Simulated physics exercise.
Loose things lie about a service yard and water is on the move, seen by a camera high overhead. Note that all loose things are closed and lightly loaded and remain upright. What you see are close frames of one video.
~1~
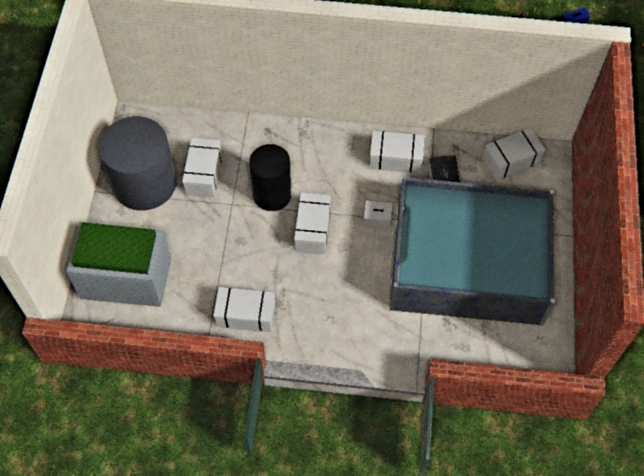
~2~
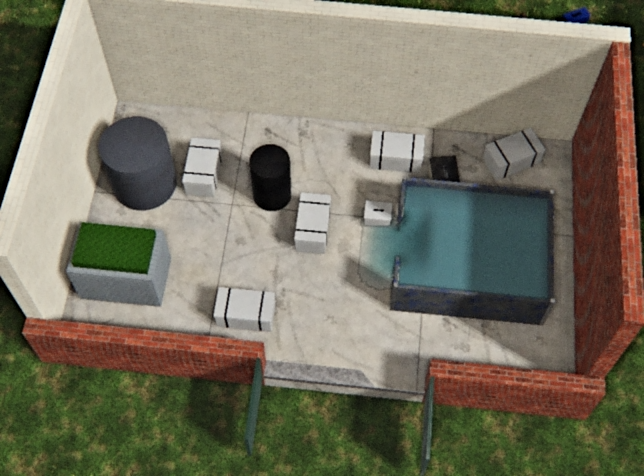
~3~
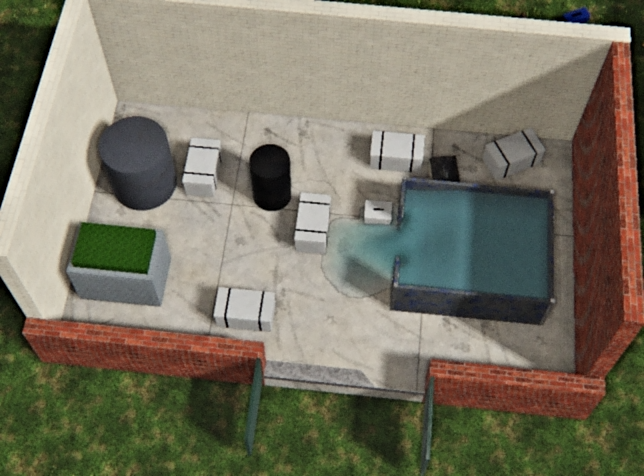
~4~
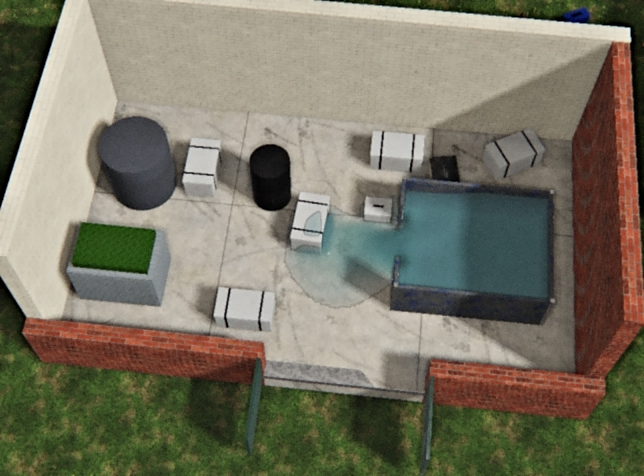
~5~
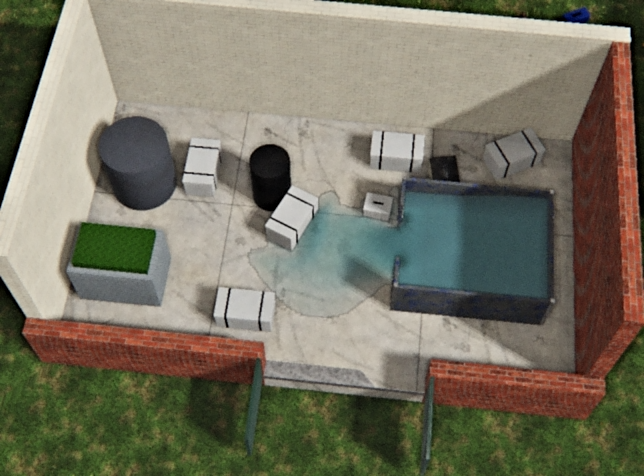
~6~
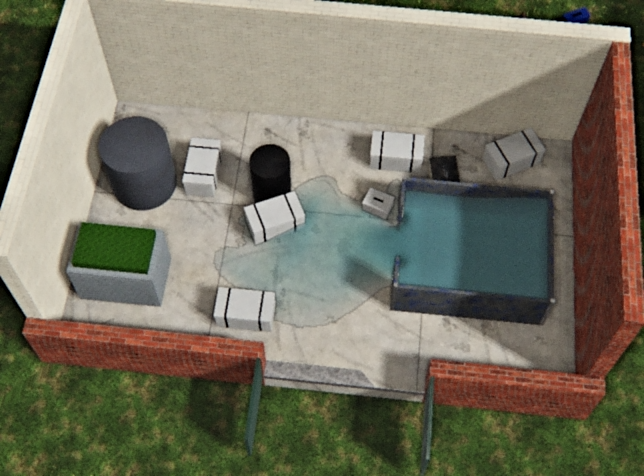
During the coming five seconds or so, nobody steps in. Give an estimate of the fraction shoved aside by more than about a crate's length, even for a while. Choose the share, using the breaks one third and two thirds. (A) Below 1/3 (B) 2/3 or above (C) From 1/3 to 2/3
Below 1/3.
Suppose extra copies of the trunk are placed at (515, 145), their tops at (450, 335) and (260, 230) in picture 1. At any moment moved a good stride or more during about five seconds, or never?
Item by item: Remains in place; driven off.
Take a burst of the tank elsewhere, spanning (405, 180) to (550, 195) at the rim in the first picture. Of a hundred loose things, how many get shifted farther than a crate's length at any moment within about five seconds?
It comes out at roughly 60 per cent.
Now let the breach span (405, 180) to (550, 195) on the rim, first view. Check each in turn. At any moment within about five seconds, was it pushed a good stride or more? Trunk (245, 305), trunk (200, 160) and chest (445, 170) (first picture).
Object by object: Short of it, short of it, covered the distance.
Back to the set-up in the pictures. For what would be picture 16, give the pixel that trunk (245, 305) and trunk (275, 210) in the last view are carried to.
About (176, 320) and (108, 213).
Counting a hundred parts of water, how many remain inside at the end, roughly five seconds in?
Near 98 per cent.
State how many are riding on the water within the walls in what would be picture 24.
You get 2.
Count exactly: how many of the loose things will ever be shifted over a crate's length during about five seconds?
So the number is 2.
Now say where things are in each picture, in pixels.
A trunk at (313, 217), on the bottom; a tote at (379, 210) rests on the ground; 0 of 7 have shifted, in the first picture.
A trunk at (313, 217) rests on the ground; a tote at (379, 210), on the bottom; 0 of 7 have shifted, in the second picture.
A trunk at (313, 217) rests on the ground; a tote at (378, 210), on the bottom; 0 of 7 have shifted, in the third picture.
A trunk at (311, 216) rests on the ground, close to its start; a tote at (378, 206), on the bottom, close to its start; 1 of 7 have shifted, in the fourth picture.
A trunk at (292, 212), on the bottom, a stride from its start; a tote at (378, 203), on the bottom, close to its start; 2 of 7 have shifted, in the fifth picture.
A trunk at (275, 211), on the bottom, a stride from its start; a tote at (379, 200) rests on the ground, close to its start; 2 of 7 have shifted, in the sixth picture.
A moment on, 1 of 7 are well off their spots; 0 afloat.
Next, 2 of 7 are well off their spots; 2 afloat.
Later, 2 of 7 are well off their spots; 2 afloat.
In the end, 2 of 7 are well off their spots, and 2 have been at some point; 3 afloat.
